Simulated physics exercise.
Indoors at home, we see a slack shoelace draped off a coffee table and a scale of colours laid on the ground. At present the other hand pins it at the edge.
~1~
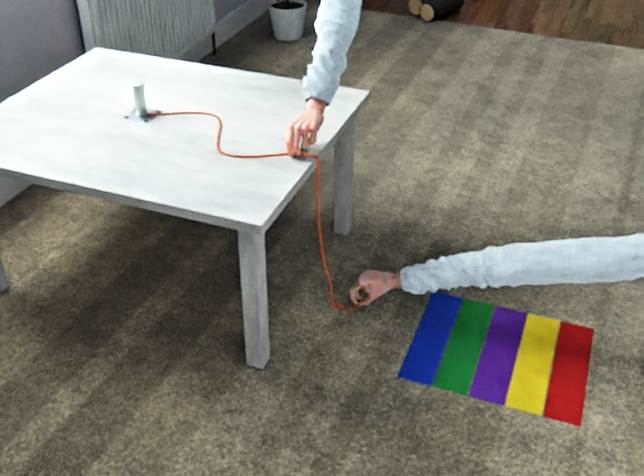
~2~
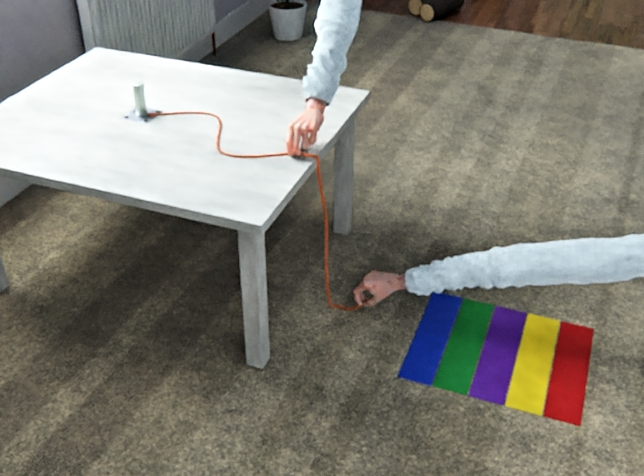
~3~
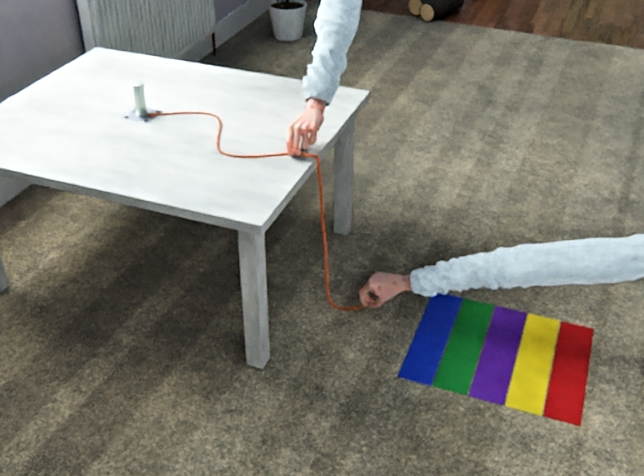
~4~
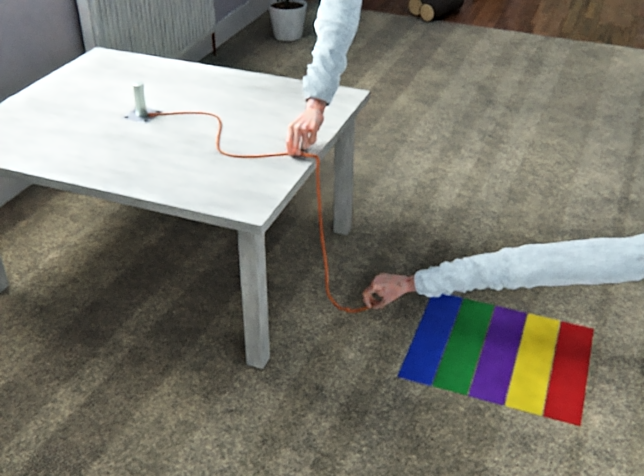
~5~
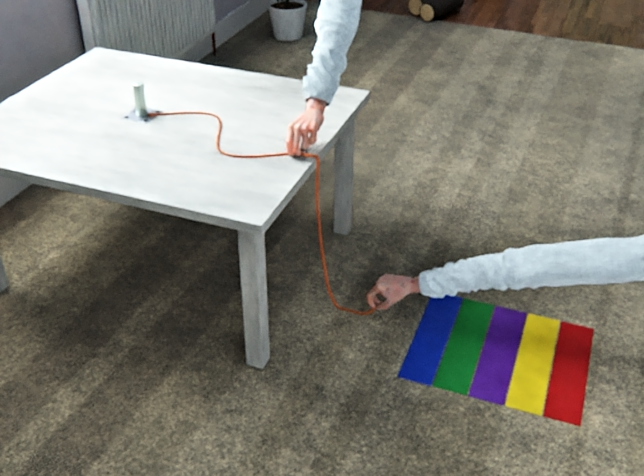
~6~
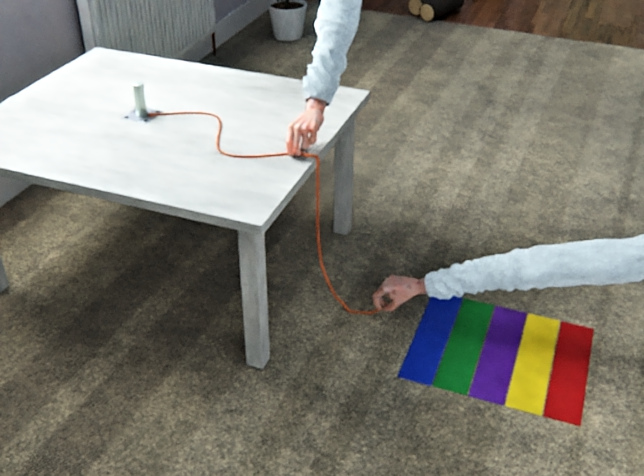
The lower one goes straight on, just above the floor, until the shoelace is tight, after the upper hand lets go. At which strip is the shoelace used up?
At the yellow one.
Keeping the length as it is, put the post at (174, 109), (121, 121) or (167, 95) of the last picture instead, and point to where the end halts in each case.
Taking the tries in turn, you get (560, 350), (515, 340) and (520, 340).
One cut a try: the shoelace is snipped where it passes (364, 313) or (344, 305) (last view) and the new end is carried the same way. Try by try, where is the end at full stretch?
Around (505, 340) for the first cut and around (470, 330) for the second.
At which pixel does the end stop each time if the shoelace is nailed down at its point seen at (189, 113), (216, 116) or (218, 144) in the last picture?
Taking the tries in turn: (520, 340), (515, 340) and (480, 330).
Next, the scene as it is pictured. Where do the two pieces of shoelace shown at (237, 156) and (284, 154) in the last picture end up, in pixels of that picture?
The first one ends up at (294, 151) and the second one at (332, 173).
Early on, end near (471, 330); over green.
Midway, end near (510, 339); over purple.
At the end of the slack, end near (532, 345); over yellow. It halts on the yellow strip.
